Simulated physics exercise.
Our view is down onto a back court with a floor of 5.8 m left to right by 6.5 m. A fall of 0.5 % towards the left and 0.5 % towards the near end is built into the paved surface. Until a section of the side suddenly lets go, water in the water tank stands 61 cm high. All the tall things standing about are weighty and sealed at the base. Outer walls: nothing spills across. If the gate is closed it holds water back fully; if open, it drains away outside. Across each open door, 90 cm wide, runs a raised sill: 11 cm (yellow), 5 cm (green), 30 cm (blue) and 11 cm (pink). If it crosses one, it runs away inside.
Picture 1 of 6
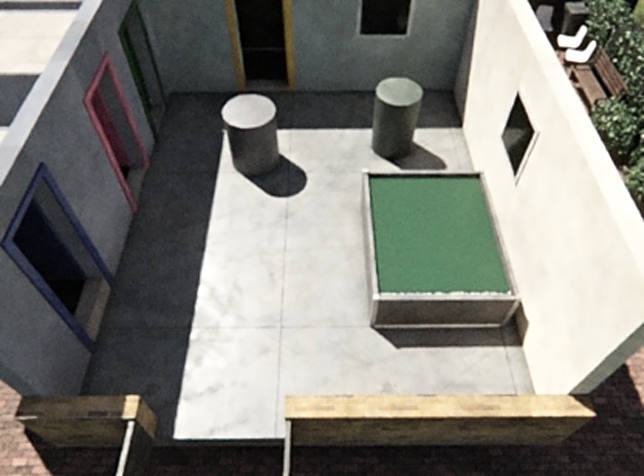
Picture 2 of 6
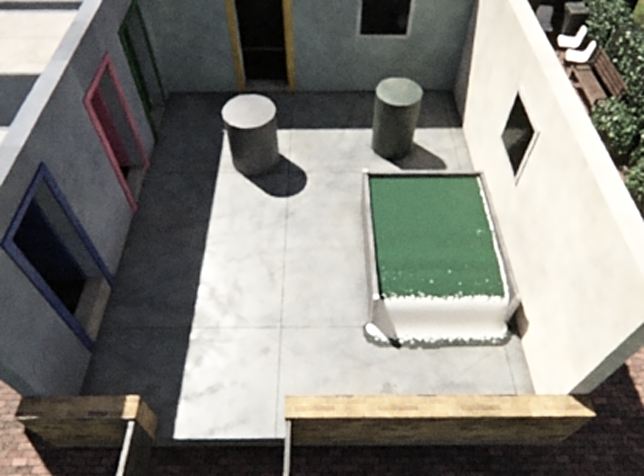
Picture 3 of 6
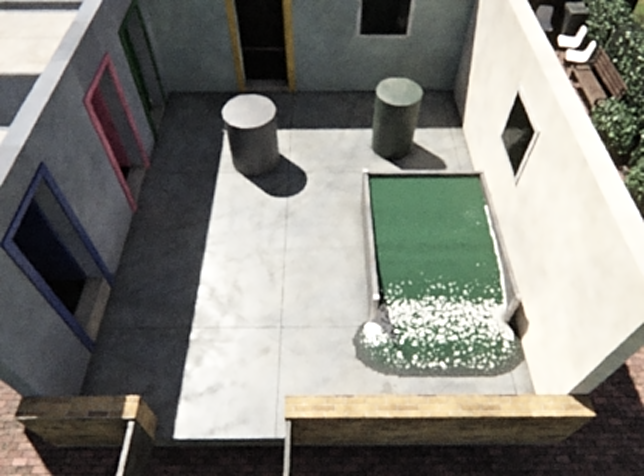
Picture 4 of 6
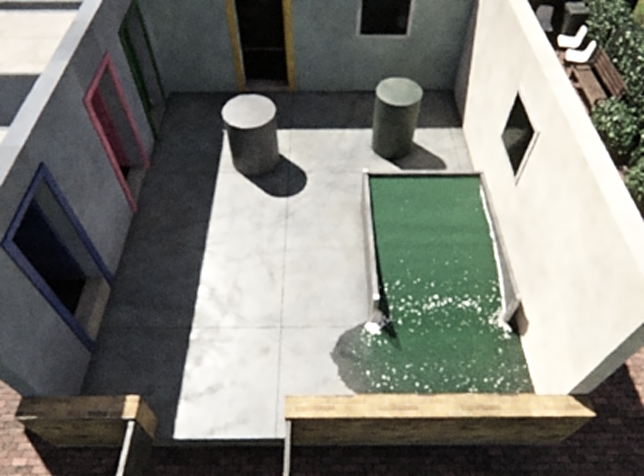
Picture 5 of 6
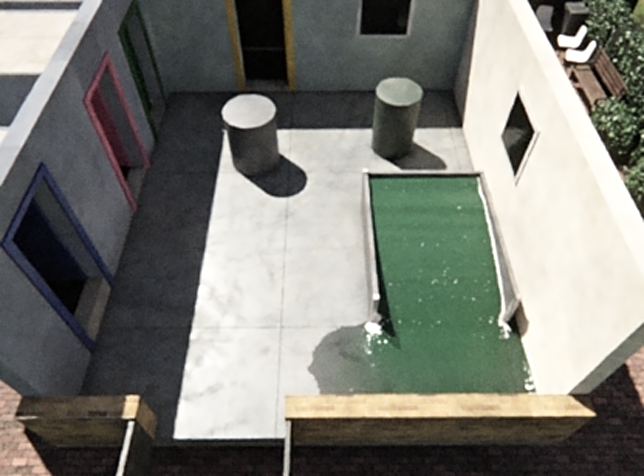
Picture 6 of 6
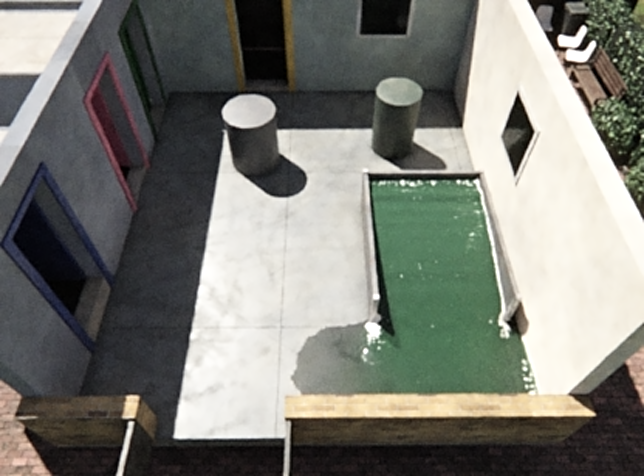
Green water fills a pale rectangular tank at the right of a walled back court, seen from above by a still camera. Two grey cylinders stand behind it on the pale paved floor, with blue and pink surrounds on openings at left and a yellow one at back. Water pours from the tank's near end in white froth, then spreads green towards the near sill and leftward.
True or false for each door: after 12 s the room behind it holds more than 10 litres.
Yellow door: False; green door: True; blue door: False; pink door: False.
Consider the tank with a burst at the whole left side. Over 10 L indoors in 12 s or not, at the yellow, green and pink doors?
Outcomes - yellow: Not exceeded, green: Exceeded, pink: Exceeded.
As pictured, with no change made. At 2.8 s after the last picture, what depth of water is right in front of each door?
Measured in centimetres, the yellow door gives 0, the green door 0, the blue door 23 and the pink door 3.
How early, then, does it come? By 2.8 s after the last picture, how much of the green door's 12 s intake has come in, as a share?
Some 0 in a hundred.
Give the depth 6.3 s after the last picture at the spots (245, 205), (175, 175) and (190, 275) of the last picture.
Reading - approx. 3 / 5 / 7 cm.
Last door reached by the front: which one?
That would be the yellow door, last of all.
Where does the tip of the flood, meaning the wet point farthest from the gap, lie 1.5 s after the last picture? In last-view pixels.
Roughly at pixel (74, 418).
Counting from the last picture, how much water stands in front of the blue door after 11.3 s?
Looks like about 7.5 cm at that spot.
Then, 0.7 s after the last picture water covers 15 % of the floor and is deepest (50 cm) near (530, 415); yellow door not reached, green door not reached, blue door not reached, pink door not reached.
Then, 1.5 s after the last picture water covers 25 % of the floor and is deepest (43 cm) near (530, 415); yellow door not reached, green door not reached, blue door not reached, pink door not reached.
Then, 2.8 s after the last picture water covers 45 % of the floor and is deepest (26 cm) near (111, 389); yellow door not reached, green door not reached, blue door 23 cm at the sill, 0 L in, pink door 3 cm at the sill, 0 L in.
Then, 6.3 s after the last picture water covers 75 % of the floor and is deepest (20 cm) near (515, 415); yellow door 9 cm at the sill, 0 L in, green door 6 cm at the sill, 0 L in, blue door 9 cm at the sill, 0 L in, pink door 6 cm at the sill, 0 L in.
Then, 11.3 s after the last picture water covers 100 % of the floor and is deepest (8 cm) near (175, 183); yellow door 4 cm at the sill, 0 L in, green door 7 cm at the sill, 42 L in, blue door 7 cm at the sill, 0 L in, pink door 7 cm at the sill, 0 L in.
